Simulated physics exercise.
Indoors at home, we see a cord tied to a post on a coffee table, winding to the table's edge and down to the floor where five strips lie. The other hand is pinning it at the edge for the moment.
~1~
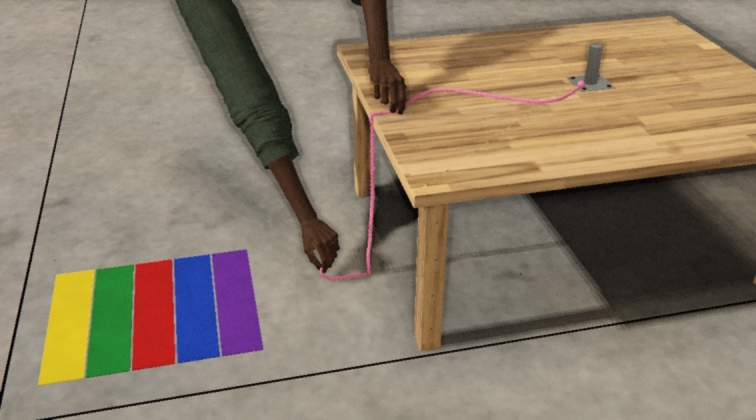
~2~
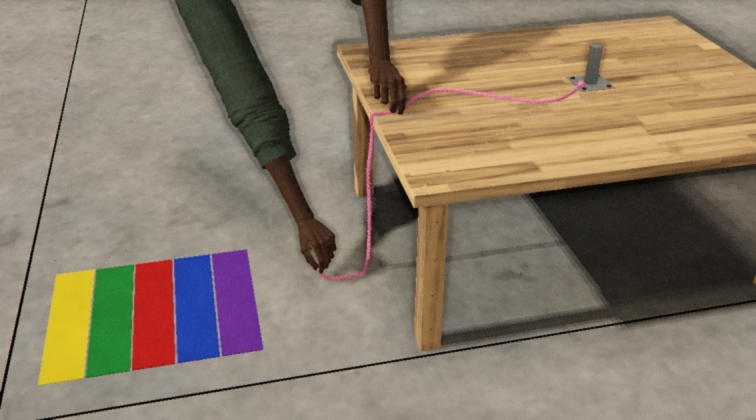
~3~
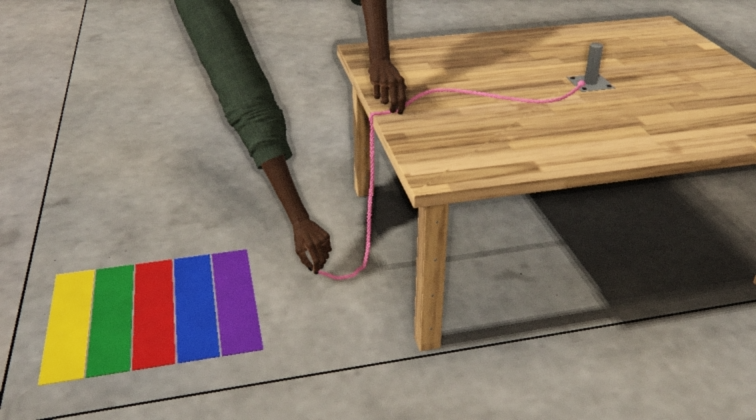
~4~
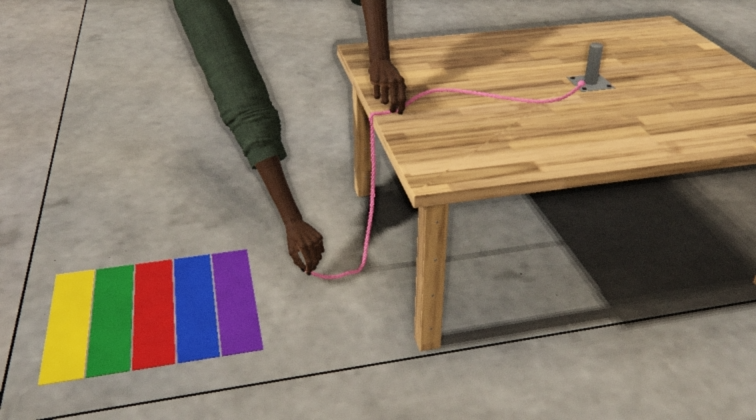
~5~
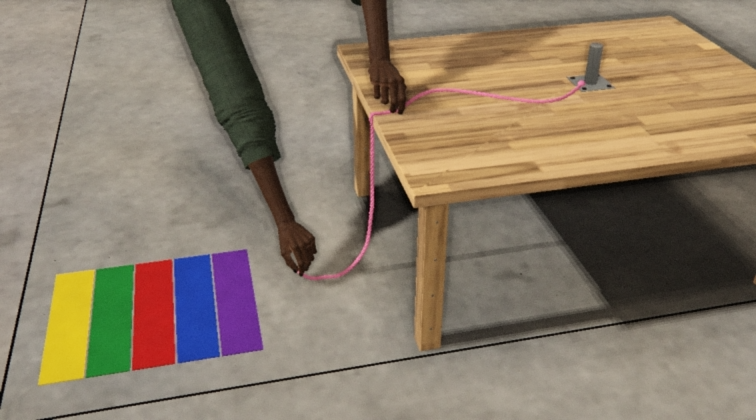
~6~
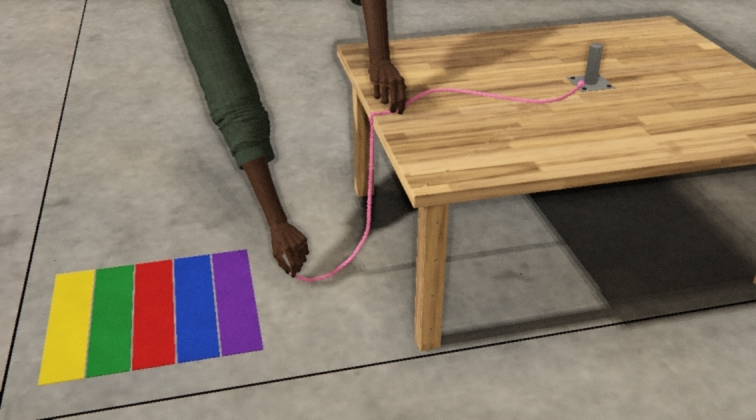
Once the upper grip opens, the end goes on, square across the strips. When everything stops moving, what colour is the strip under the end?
The strip under the end is red.
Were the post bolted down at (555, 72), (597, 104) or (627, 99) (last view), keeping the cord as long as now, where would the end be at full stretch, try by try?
The places are (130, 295), (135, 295) and (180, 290).
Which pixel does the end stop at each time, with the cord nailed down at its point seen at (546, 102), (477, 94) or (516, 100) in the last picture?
Those spots come out as (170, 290), (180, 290) and (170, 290).
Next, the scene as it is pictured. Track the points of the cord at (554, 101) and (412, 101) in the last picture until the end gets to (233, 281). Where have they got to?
Point 1 - (531, 88); point 2 - (387, 108).
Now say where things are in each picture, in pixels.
In the first frame, end (322, 269); purple (240, 332); blue (197, 339); red (154, 345); green (109, 352); yellow (64, 359).
In the second frame, end (319, 269); cord through (565, 97) (492, 96) (421, 95) (372, 131) (369, 198) (367, 260).
In the third frame, end (314, 270).
In the fourth frame, end (307, 271); cord through (565, 97) (492, 96) (421, 95) (372, 131) (372, 198) (363, 263).
In the fifth frame, end (299, 272).
In the sixth frame, end (291, 273); cord through (565, 97) (492, 96) (421, 95) (372, 131) (370, 199) (347, 262).
A little later, end near (233, 281); over purple.
Next, end near (184, 288); over blue.
When it is tight, end near (154, 292); over red. Over red.
